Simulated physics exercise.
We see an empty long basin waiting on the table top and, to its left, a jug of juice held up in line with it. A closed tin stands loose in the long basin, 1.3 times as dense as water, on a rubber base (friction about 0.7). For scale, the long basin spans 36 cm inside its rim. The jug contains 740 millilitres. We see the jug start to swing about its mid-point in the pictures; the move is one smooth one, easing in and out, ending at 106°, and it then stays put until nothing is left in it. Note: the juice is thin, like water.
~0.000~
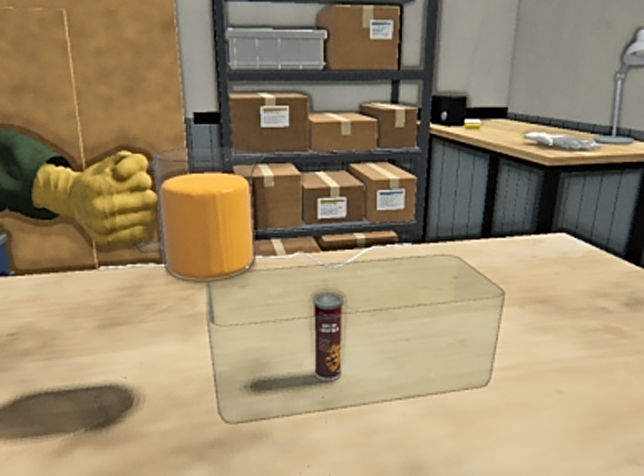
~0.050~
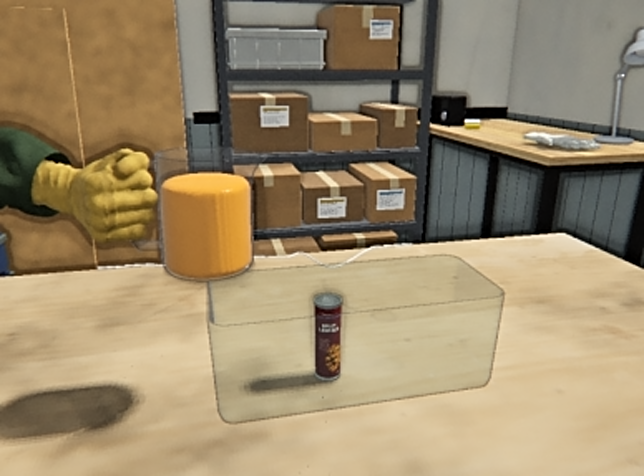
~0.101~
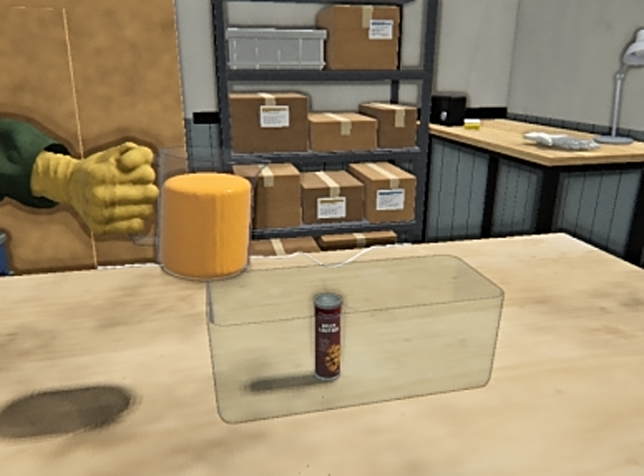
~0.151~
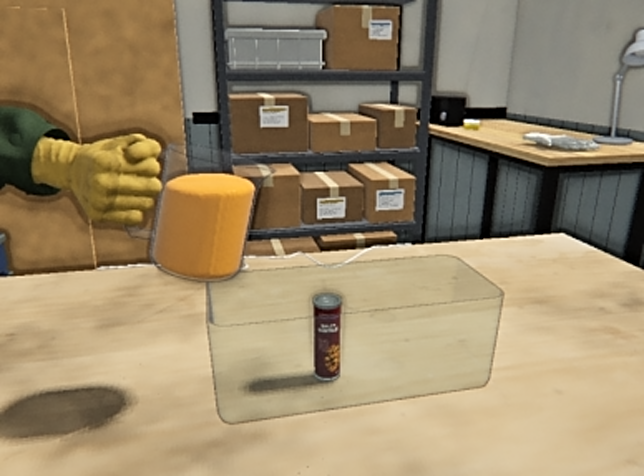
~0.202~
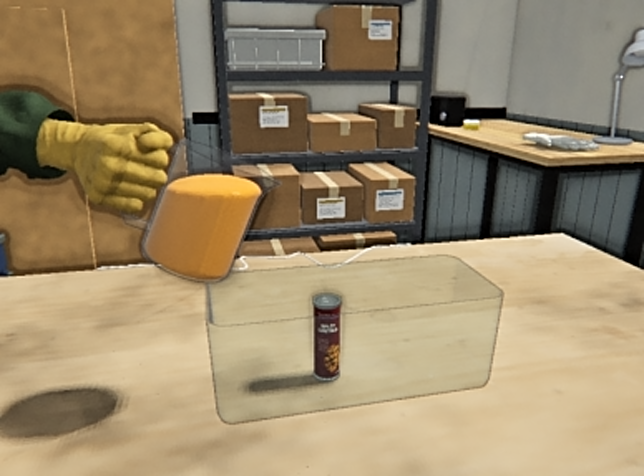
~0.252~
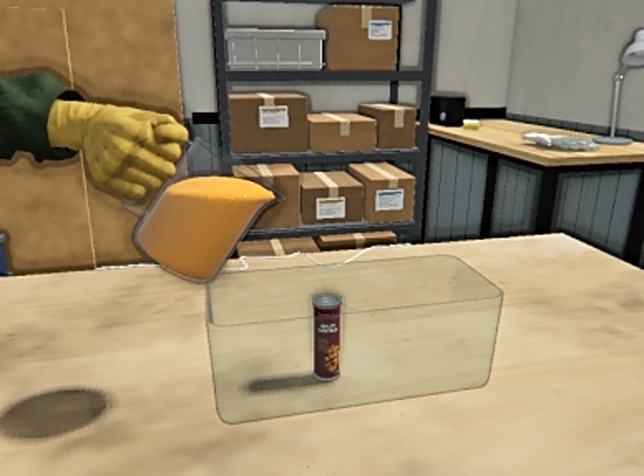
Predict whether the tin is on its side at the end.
It is upset.
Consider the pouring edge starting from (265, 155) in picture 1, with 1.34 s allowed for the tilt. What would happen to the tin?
It tumbles.
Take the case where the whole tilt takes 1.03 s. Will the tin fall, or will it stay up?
Outcome - the tin ends up overturned.
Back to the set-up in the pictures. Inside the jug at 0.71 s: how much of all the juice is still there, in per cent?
Near 20 percent, more or less.
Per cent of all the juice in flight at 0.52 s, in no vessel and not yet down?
Around 18 in a hundred.
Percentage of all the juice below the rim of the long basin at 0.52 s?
About 16%.
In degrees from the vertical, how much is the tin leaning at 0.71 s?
The tilt is near 0°.
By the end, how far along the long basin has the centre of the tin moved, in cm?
It finishes around 12.0 cm from where it began.
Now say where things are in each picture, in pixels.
It leans 0°; its right rim is at (265, 154); the juice meets the walls at (160, 184) and (247, 180); the long basin's rim runs from (208, 300) to (479, 274); the tin's top is at (328, 304), in the first picture.
It leans 2°; its right rim is at (266, 155); the juice meets the walls at (160, 183) and (248, 180), in the second picture.
It leans 6°; its right rim is at (271, 160); the juice meets the walls at (162, 183) and (250, 182), in the third picture.
It leans 14°; its right rim is at (276, 169); the juice meets the walls at (165, 185) and (254, 182), in the fourth picture.
It leans 24°; its right rim is at (282, 182); the juice meets the walls at (160, 202) and (261, 185), in the fifth picture.
It leans 36°; its right rim is at (286, 197); the juice meets the walls at (149, 211) and (272, 189), in the sixth picture.
By 0.52 s the tilt is 97° and 67 per cent is still to pour; the tin stands where it began.
By 0.71 s the tilt is 106° and 21 per cent is still to pour; the tin stands 1 cm from where it began.
By 0.92 s the tilt is 106° and 5 per cent is still to pour; the tin leans 16°.
By 1.14 s the tilt is 106° and 1 per cent is still to pour; the tin lies on its side.
At rest the tin lies on its side.
